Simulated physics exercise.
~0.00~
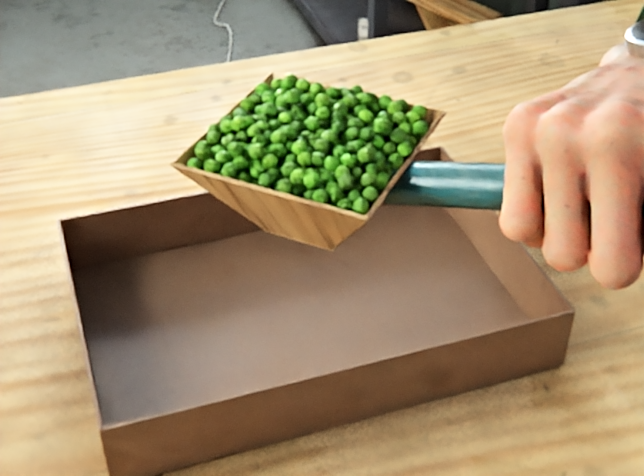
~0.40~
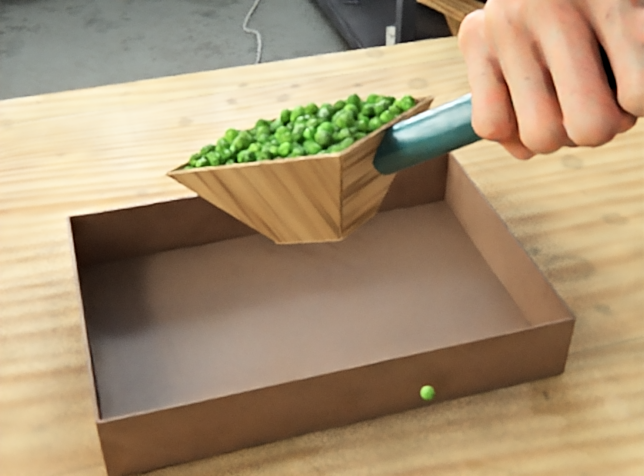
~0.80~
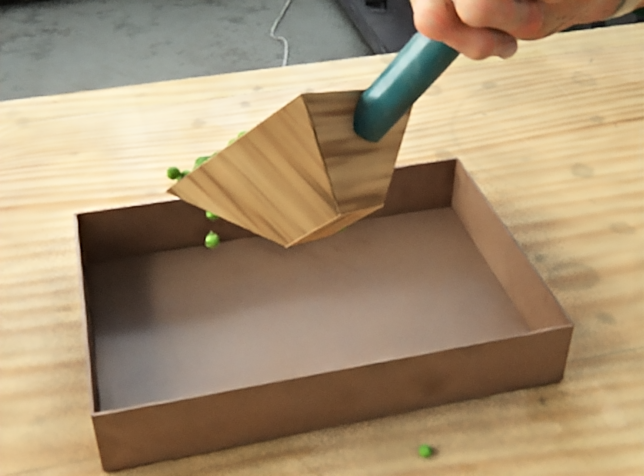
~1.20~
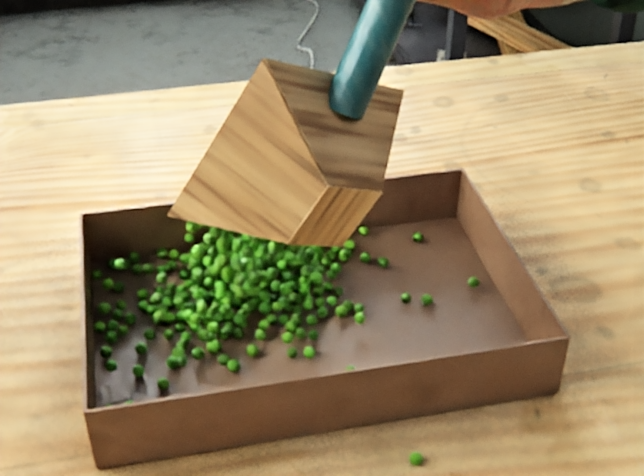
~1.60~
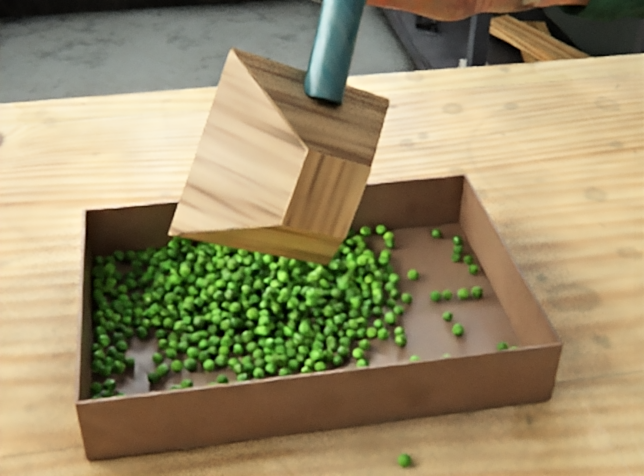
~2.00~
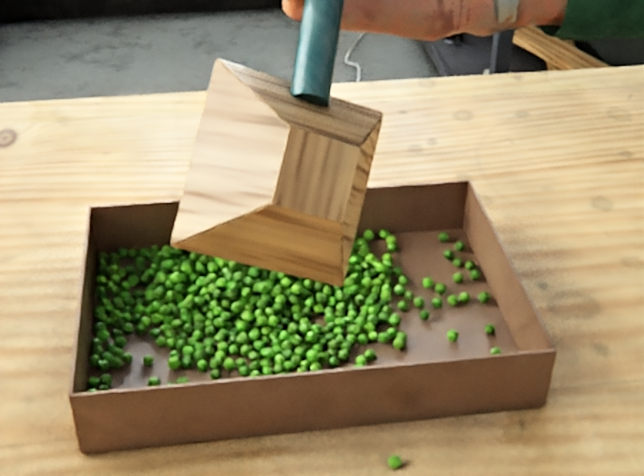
A square wooden scoop heaped with bright green peas is held by its teal handle over a shallow brown tray on a pale wooden table, seen from above at an angle, with a grey floor behind. The hand at the right tilts the scoop toward the left, and one pea drops outside the tray in front. As the tilt steepens, a few peas slip over the left edge, then the rest pour down in a mass. The scoop turns further until its underside shows. Finally, peas cover much of the tray, thickest at the left, with a stray one on the table.
